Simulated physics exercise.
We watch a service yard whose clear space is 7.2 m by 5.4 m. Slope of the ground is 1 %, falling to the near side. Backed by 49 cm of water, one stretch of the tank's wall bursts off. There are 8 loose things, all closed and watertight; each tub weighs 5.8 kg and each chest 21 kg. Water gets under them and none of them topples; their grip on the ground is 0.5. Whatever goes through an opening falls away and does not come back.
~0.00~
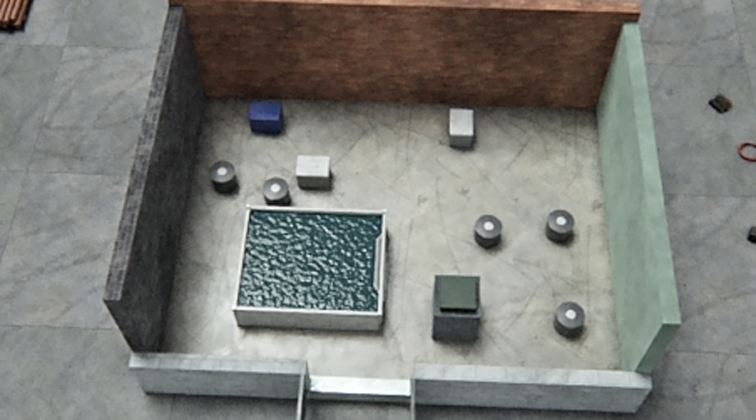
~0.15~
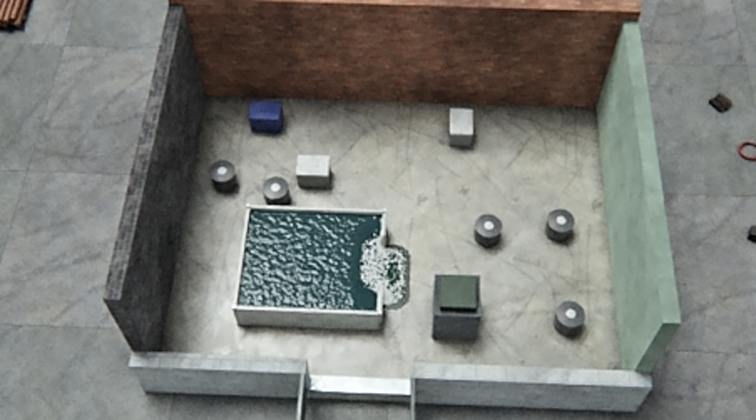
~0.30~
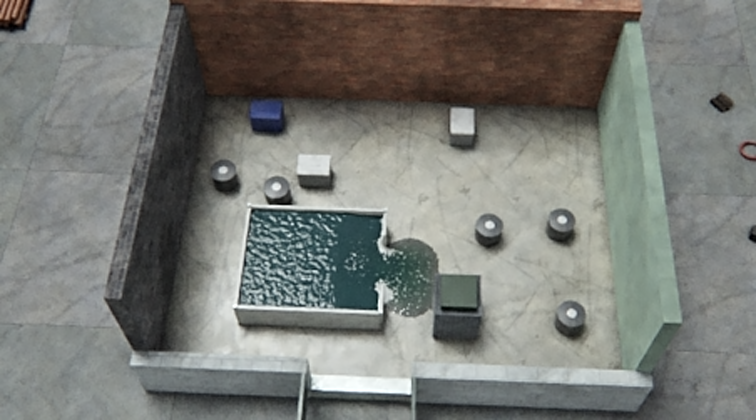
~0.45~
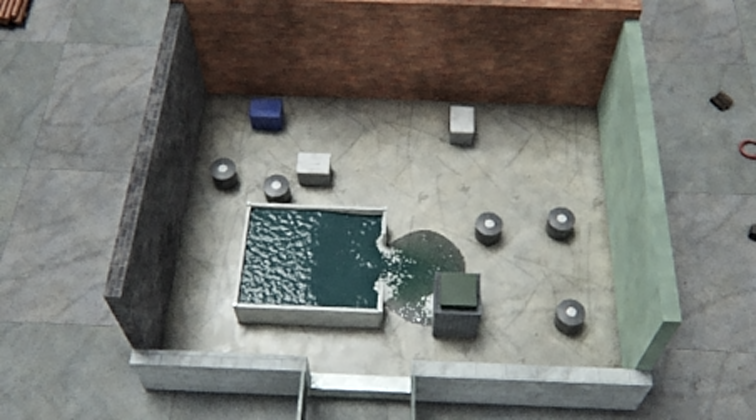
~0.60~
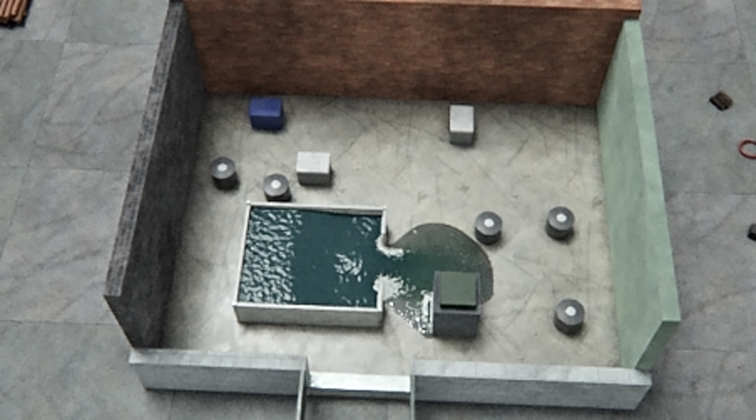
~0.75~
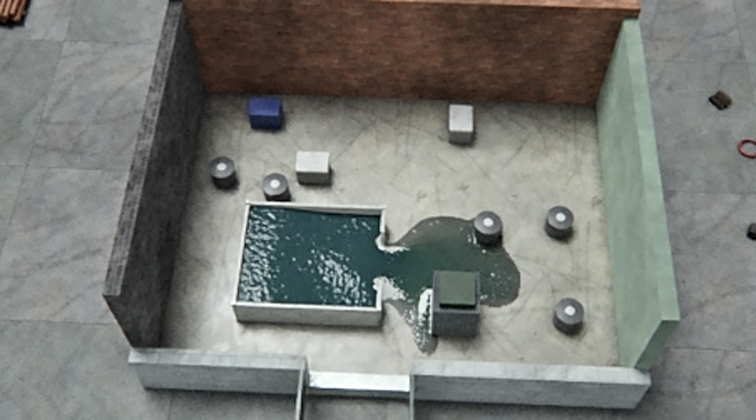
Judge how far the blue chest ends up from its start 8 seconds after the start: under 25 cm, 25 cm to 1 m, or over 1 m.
Under 25 cm.
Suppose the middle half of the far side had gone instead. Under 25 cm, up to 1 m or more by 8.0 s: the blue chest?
So, for the blue chest: It is carried a long way.
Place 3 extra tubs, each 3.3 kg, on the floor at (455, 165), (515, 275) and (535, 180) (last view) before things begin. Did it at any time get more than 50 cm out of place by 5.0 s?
Respectively: Smaller, greater, greater.
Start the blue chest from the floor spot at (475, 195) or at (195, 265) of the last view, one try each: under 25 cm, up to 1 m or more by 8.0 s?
Try one, it keeps its spot; try two, it keeps its spot.
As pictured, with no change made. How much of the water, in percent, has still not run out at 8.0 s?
I'd say some 92 percent hasn't gone yet.
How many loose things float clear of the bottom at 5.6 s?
3 of them.
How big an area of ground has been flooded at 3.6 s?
That flooded area is roughly 22 m2.
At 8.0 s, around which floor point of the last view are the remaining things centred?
Roughly at (375, 174).
After 1.6 s the blue chest is near (265, 106), 0.0 m from its start, aground; 0 of 8 are out; 0 afloat.
After 3.6 s the blue chest is near (265, 106), 0.0 m from its start, aground; 0 of 8 are out; 3 afloat.
After 5.6 s the blue chest is near (265, 106), 0.0 m from its start, aground; 0 of 8 are out; 3 afloat.
After 8.0 s the blue chest is near (265, 106), 0.0 m from its start, aground; 0 of 8 are out; 2 afloat.
